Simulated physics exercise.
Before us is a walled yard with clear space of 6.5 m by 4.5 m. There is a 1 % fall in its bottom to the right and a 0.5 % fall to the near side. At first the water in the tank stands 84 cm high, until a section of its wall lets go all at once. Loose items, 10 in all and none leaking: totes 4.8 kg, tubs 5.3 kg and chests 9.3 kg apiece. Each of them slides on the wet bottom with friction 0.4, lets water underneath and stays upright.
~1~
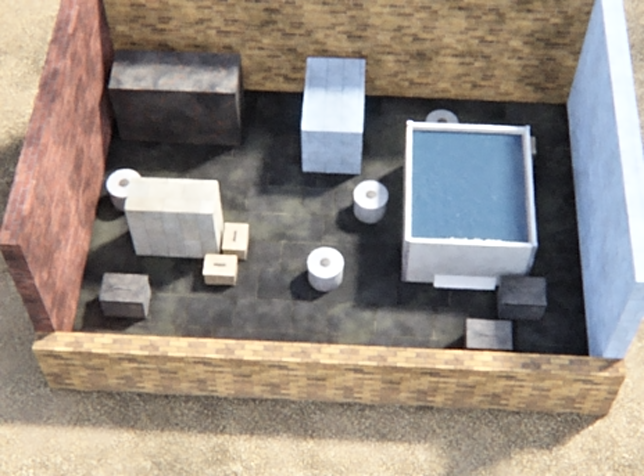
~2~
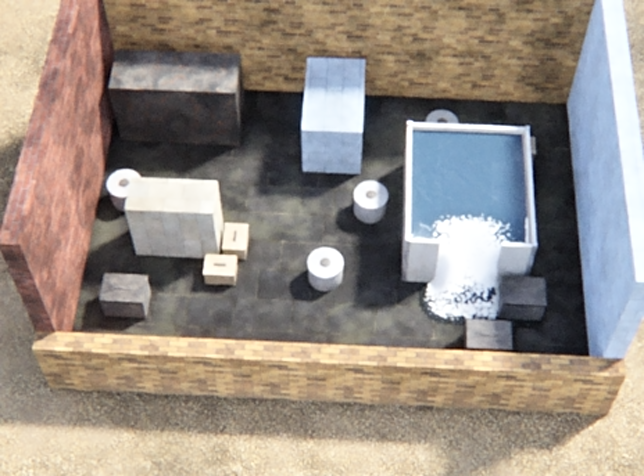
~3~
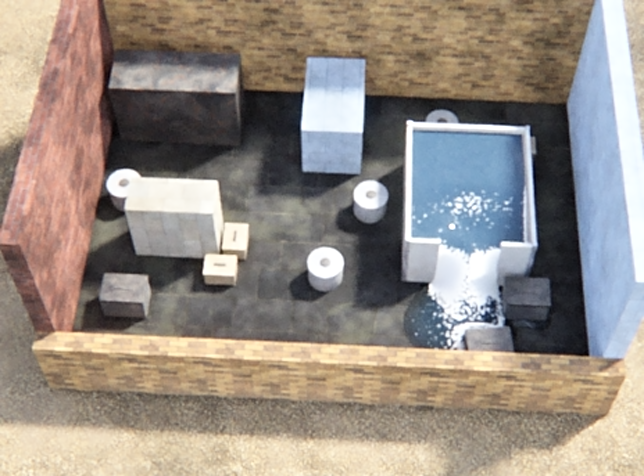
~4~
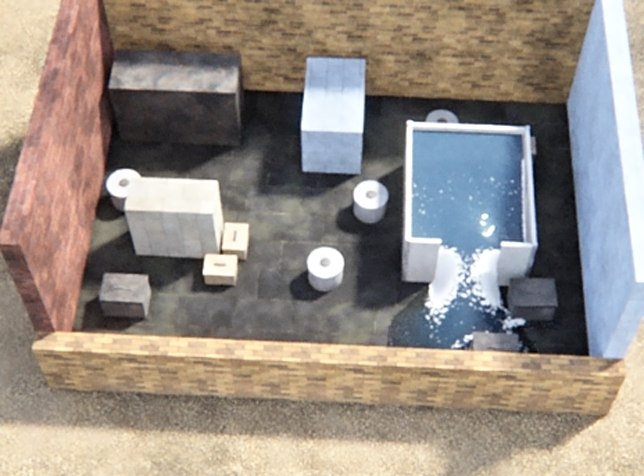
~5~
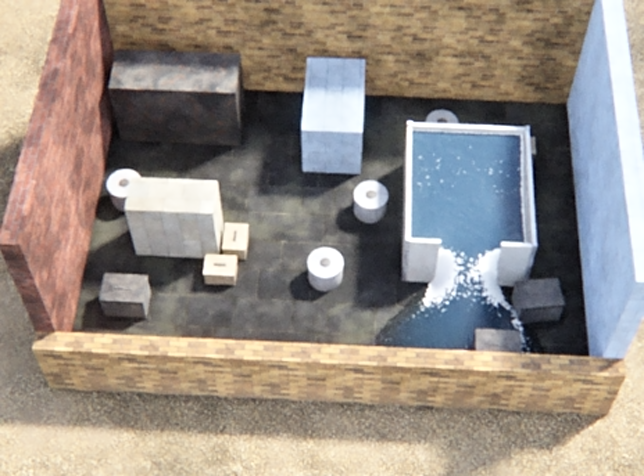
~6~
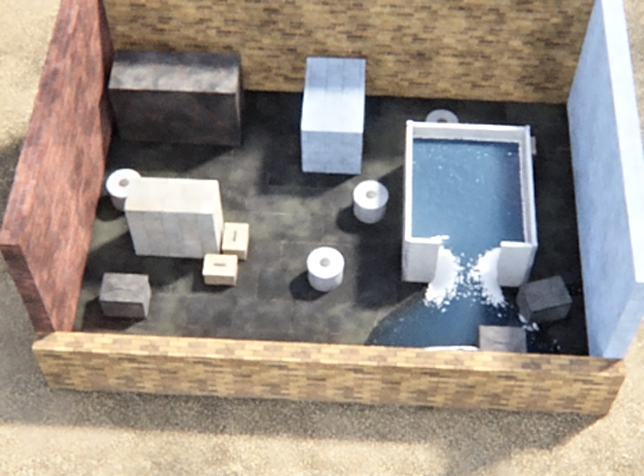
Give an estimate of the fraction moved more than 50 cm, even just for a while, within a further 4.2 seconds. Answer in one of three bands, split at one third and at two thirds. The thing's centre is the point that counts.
Two thirds or more.
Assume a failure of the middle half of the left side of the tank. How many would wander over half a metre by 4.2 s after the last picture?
Count: 6.
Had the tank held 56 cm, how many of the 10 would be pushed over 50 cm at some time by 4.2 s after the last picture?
So the tally would be 6.
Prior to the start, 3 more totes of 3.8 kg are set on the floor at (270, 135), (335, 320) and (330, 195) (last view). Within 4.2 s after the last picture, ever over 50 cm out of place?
Well, in turn they are below that, above that and below that.
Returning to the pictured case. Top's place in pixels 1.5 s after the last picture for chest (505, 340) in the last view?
Somewhere near (570, 296) in the last view.
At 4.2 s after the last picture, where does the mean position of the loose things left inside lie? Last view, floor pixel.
Mean floor pixel: About (331, 189).
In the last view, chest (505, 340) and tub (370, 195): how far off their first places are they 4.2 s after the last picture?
The first ends 400 centimetres from its start and the second 5 centimetres.
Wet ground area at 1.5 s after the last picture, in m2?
I'd estimate close to 15 m2.
Then, 0.4 s after the last picture 0 of 10 are over 50 cm from their spots; 1 afloat.
Then, 1.5 s after the last picture 1 of 10 are over 50 cm from their spots; 3 afloat.
Then, 2.8 s after the last picture 5 of 10 are over 50 cm from their spots; 4 afloat.
Then, 4.2 s after the last picture 7 of 10 are over 50 cm from their spots, and 7 have been at some point; 7 afloat.
